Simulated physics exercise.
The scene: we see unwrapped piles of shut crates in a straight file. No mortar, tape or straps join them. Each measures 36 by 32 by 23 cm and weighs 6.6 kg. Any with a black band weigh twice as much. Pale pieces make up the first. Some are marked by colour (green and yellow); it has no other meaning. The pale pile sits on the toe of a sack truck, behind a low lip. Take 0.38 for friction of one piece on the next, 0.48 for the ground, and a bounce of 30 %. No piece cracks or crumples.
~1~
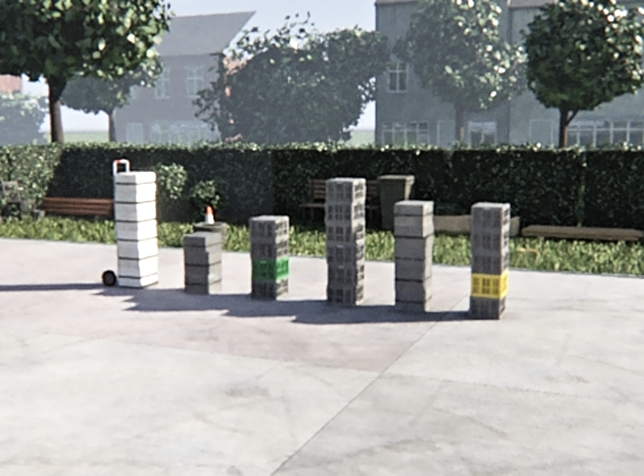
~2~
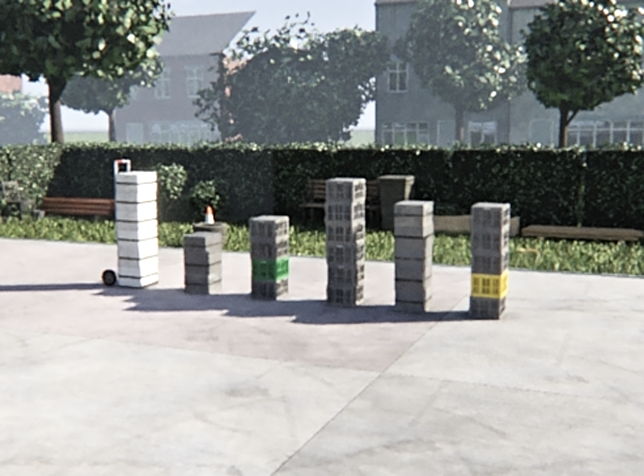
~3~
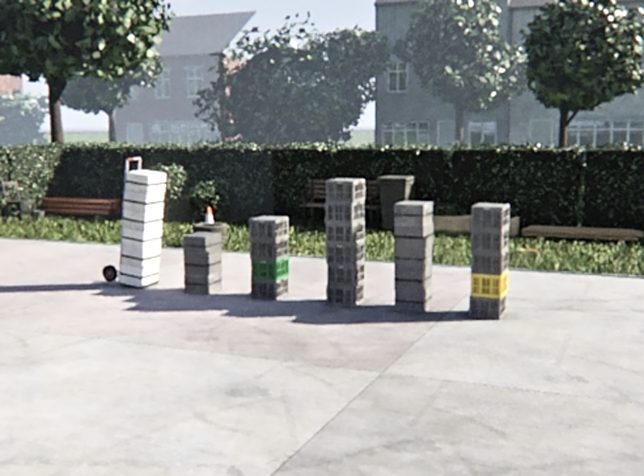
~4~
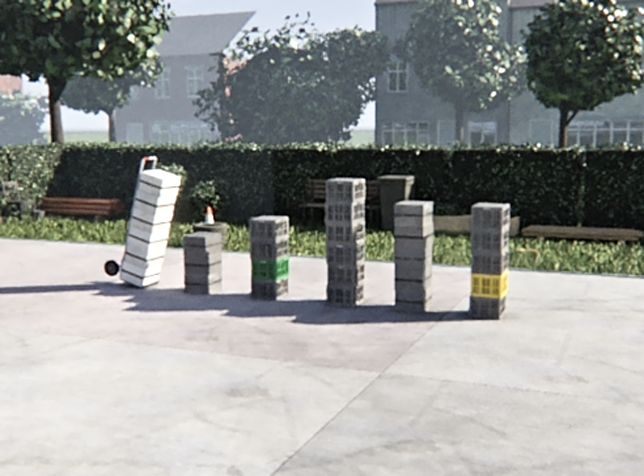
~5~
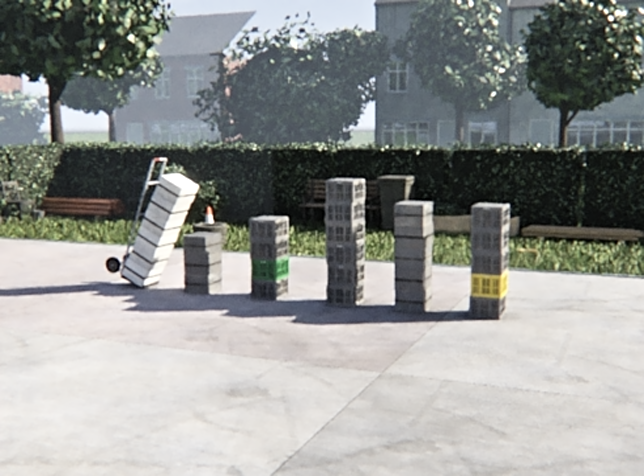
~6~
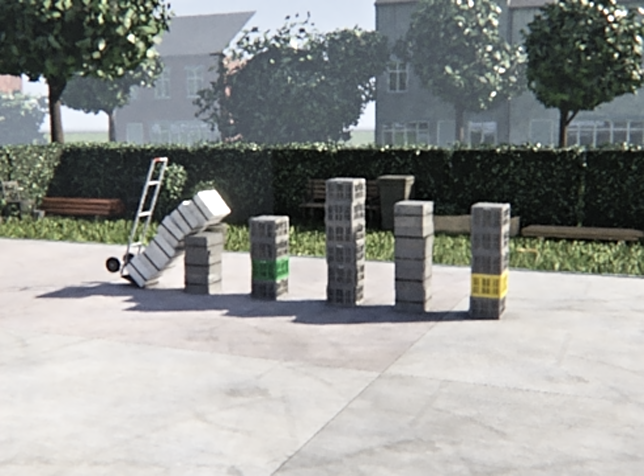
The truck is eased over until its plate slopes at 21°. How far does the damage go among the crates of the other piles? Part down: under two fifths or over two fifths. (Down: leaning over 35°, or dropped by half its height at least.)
It comes to under two fifths.
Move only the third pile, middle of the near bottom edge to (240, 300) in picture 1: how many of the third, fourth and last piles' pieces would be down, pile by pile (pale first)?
Then third 3, fourth 0, last 0.
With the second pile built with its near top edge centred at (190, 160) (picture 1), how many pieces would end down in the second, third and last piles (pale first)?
Then second 7, third 3, last 5.
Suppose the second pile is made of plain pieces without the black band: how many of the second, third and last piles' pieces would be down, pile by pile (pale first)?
In that case second 1, third 3, last 0.
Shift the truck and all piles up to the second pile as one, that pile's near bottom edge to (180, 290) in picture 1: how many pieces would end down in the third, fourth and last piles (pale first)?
In that case third 0, fourth 0, last 0.
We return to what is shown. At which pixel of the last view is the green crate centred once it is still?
Near (302, 286).
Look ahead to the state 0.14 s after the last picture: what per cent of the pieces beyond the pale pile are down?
By then 0 per cent.
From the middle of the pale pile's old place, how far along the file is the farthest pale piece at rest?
Roughly 190 cm along.
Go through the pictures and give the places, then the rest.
In the first picture (each place is the centre of the face we see best), truck frame (115, 187) 0° forward; yellow crate (486, 286); green crate (263, 270); the others all in place.
The second picture shows truck frame (116, 187) 1° forward; green crate (263, 270).
The third picture shows truck frame (126, 184) 7° forward, top of the pale pile leaning 7°; green crate (263, 270); the others all in place.
The fourth picture shows truck frame (138, 183) 15° forward, top of the pale pile leaning 16°; green crate (263, 270); the others all in place.
The fifth picture shows truck frame (147, 184) 21° forward, top of the pale pile leaning 27°; green crate (263, 270); the others all in place.
The sixth picture shows truck frame (147, 184) 21° forward, top of the pale pile leaning 50°; green crate (263, 270); yellow crate (486, 286); one has shifted.
Then, 0.14 s later than the last frame, 6 of the pale pile down; none of the 23 other crates down, 1 disturbed.
Then, 0.40 s later than the last frame, 6 of the pale pile down; none of the 23 other crates down, 5 disturbed; green crate moved 14 cm.
Then, 0.80 s later than the last frame, 6 of the pale pile down; 5 of the 23 other crates down; green crate tilted 49°.
Then, 1.08 s later than the last frame, 6 of the pale pile down; 5 of the 23 other crates down; green crate on its side.
When it is over, 6 of the pale pile down; 5 of the 23 other crates down; green crate on its side; yellow crate unmoved. That is 22 per cent. In pixels of the last frame, middles, green crate near (302, 286), yellow crate near (489, 283).
